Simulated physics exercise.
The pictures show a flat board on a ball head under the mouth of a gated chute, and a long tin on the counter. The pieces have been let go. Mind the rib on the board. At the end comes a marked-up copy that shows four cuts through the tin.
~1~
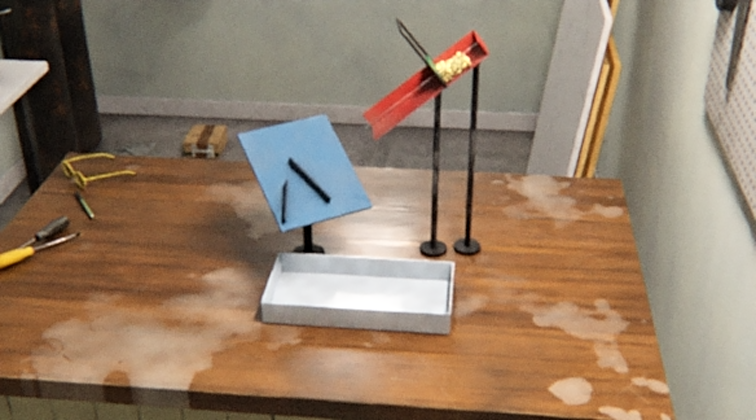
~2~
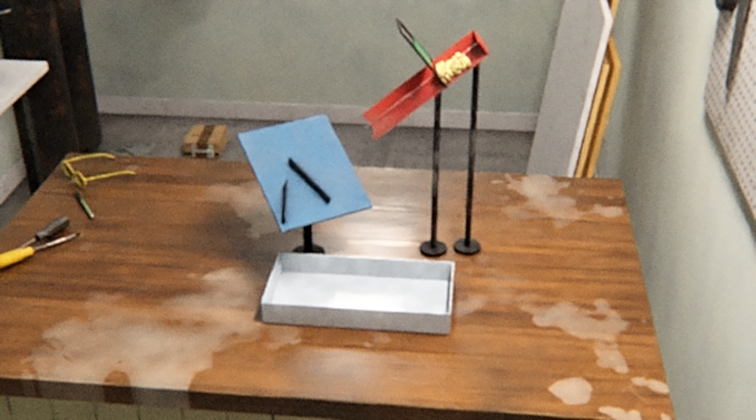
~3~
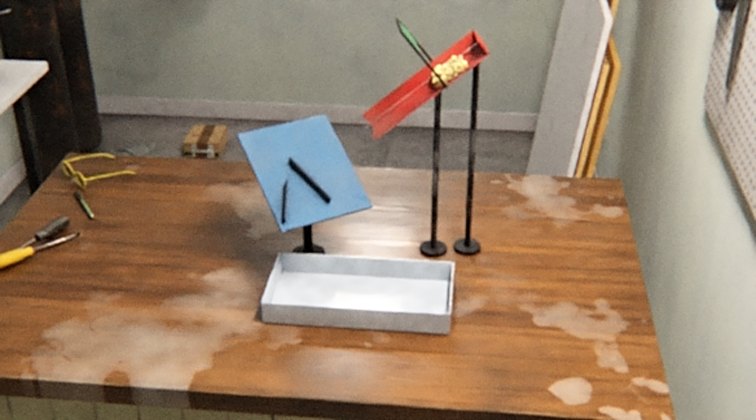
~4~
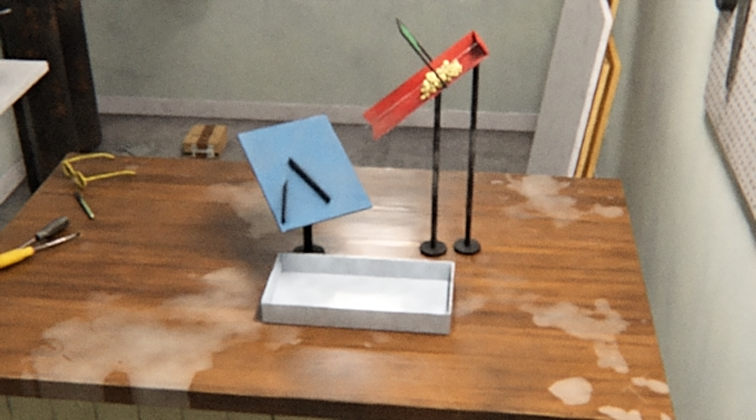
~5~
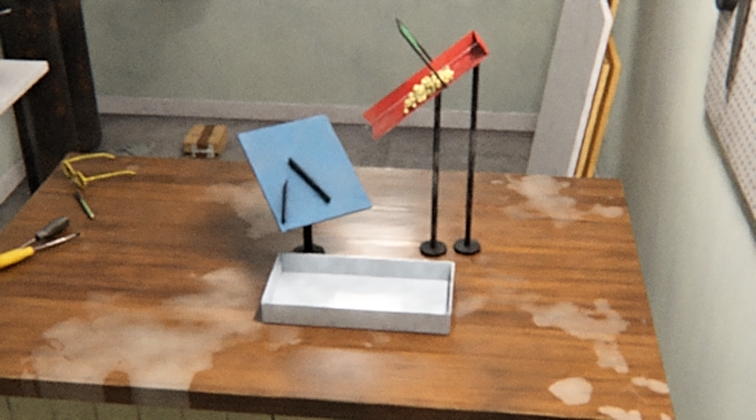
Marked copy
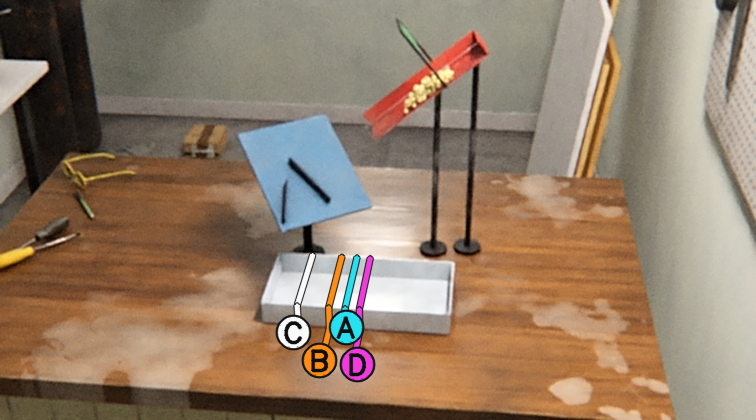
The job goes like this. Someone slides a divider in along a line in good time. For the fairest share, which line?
D.
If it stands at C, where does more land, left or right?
Right.
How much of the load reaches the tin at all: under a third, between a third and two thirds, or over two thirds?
It is over two thirds.
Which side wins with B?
The right side.
On the marked copy, line A crosses the front rim at (345, 307); line B crosses the front rim at (328, 306); line C crosses the front rim at (297, 304); line D crosses the front rim at (359, 308).
With A, of what is caught, a small part on the left of the divider, nearly all on the right.
With B, of what is caught, a stray few on the left of the divider, nearly all on the right.
With C, of what is caught, none on the left of the divider, all on the right.
With D, of what is caught, about half on the left of the divider, about half on the right.
